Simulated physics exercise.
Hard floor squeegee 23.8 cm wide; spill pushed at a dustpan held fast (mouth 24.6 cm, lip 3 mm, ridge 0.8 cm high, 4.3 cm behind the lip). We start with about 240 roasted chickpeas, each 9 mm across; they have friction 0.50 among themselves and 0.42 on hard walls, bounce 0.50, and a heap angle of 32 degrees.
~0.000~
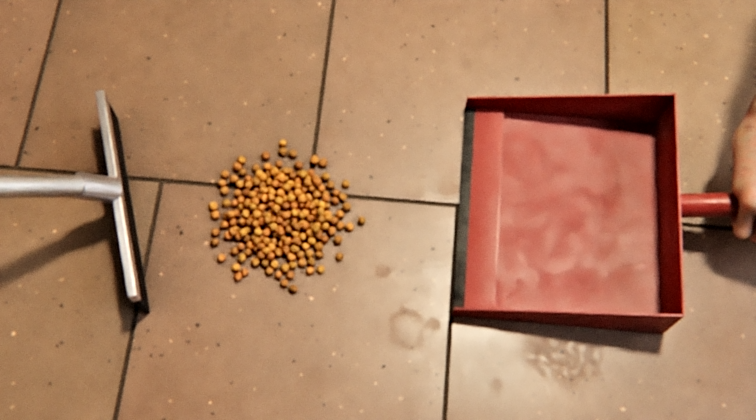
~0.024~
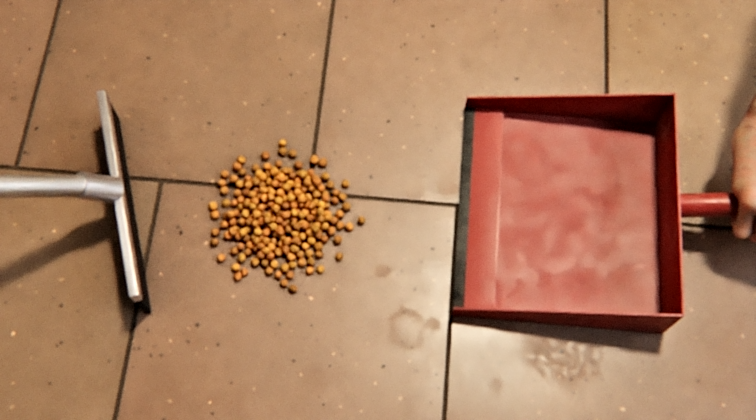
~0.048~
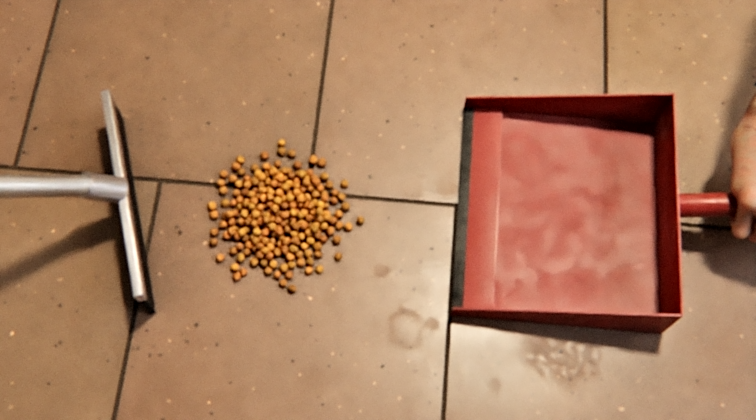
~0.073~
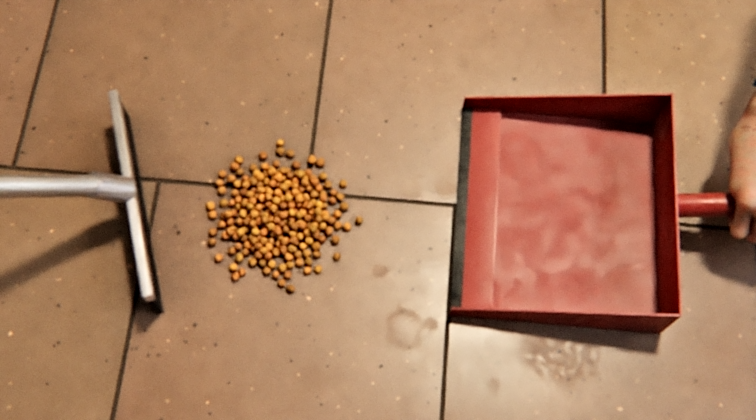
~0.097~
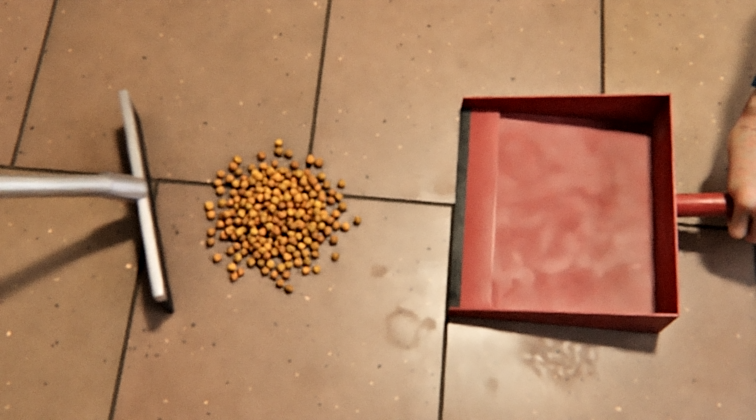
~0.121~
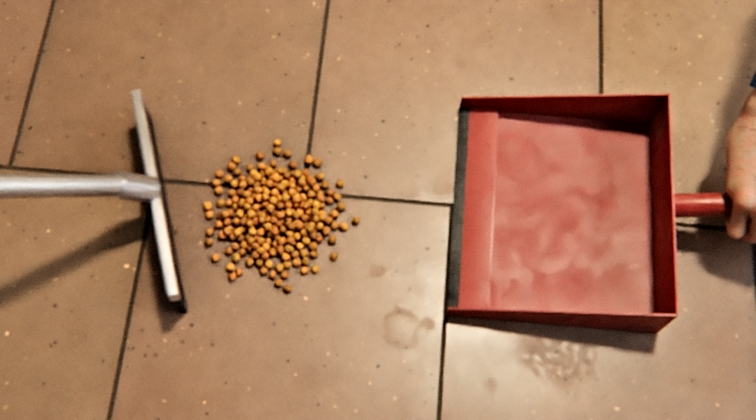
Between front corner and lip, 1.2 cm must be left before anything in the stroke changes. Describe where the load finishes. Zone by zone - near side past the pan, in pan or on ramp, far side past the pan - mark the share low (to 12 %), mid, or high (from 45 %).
Near side low; pan mid; far side low.
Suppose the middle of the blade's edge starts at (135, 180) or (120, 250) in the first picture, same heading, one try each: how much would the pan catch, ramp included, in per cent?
Some 30 and 10 per cent.
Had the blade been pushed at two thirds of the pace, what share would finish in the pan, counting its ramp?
I'd guess it lands at about 20 per cent.
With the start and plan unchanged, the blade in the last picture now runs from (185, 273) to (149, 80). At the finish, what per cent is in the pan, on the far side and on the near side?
The pan gets 20, the far side 25 and the near side 0.
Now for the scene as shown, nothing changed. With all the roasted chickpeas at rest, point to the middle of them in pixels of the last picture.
Centre at rest, approx.: (441, 195) px.
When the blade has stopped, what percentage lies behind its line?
Estimate: Near 5 %.
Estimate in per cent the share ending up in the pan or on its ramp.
Result: Roughly 20 %.
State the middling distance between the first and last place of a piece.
20 cm or thereabouts.
After 0.33 s, middle of the blade 18 cm from the lip; 0 % over the lip, far side 0 %, near side 0 %.
After 0.47 s, middle of the blade 9 cm from the lip; 0 % over the lip, far side 0 %, near side 5 %.
After 0.73 s, middle of the blade 5 cm from the lip; 20 % over the lip, far side 5 %, near side 5 %.
By 1.0 s all is still; near side 5 %, pan 20 %, far side 5 %, in front of the lip or behind the blade 70 %.
